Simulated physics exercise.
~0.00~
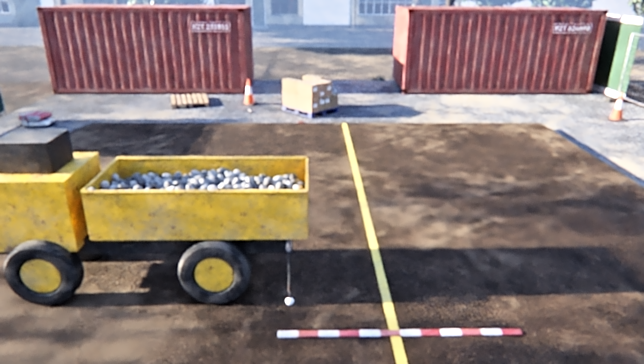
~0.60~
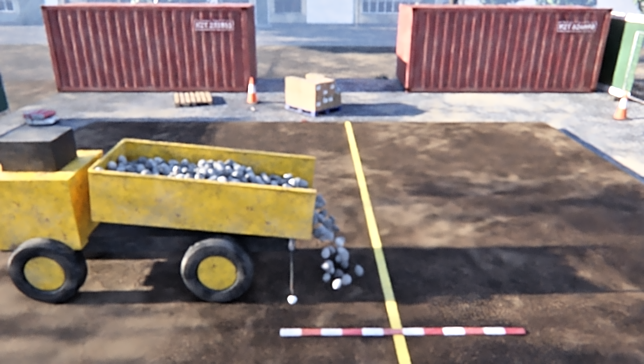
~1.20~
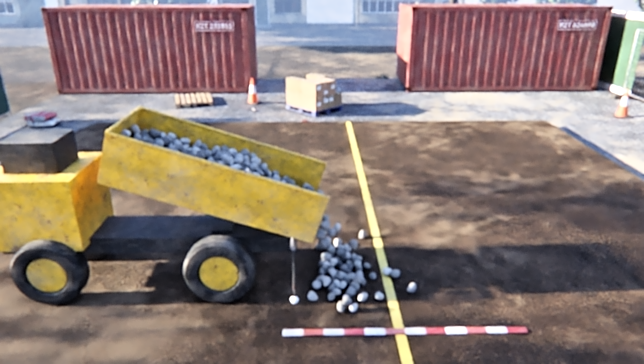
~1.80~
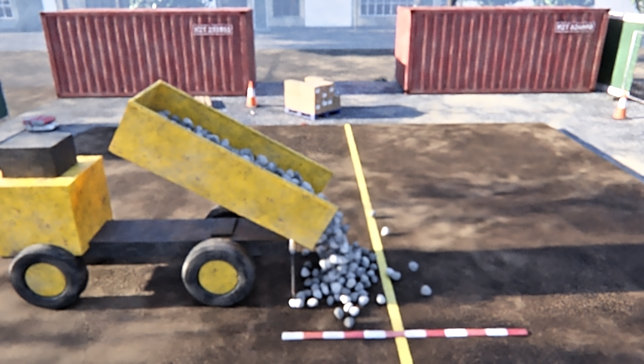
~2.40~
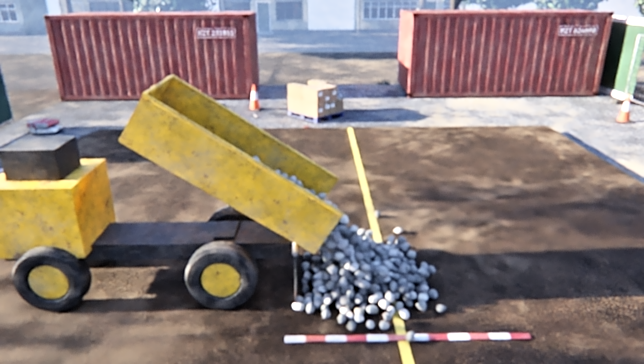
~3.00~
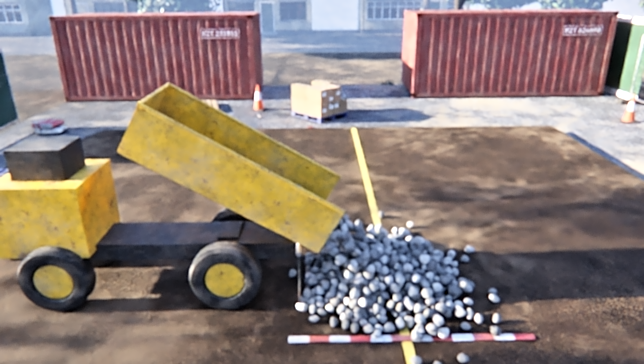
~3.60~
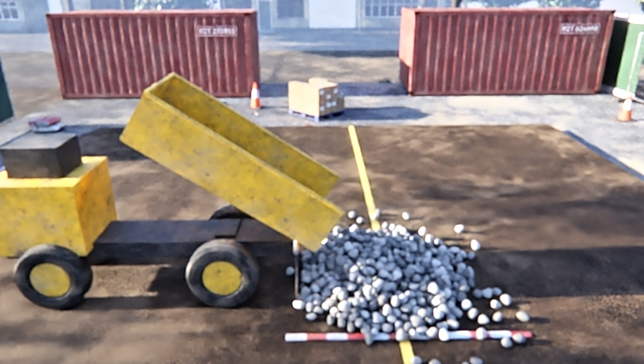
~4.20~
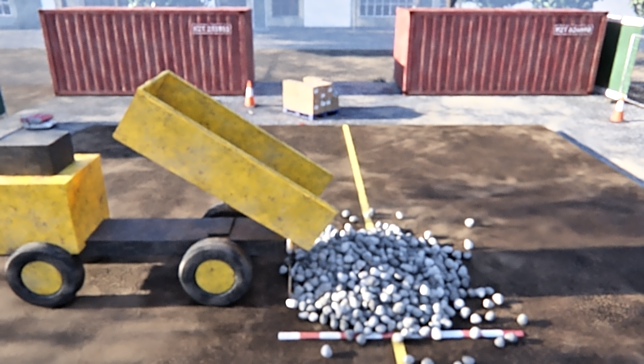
Container yard with a yellow tipper raising its body and pouring grey cobbles into a heap that spreads across a yellow line.
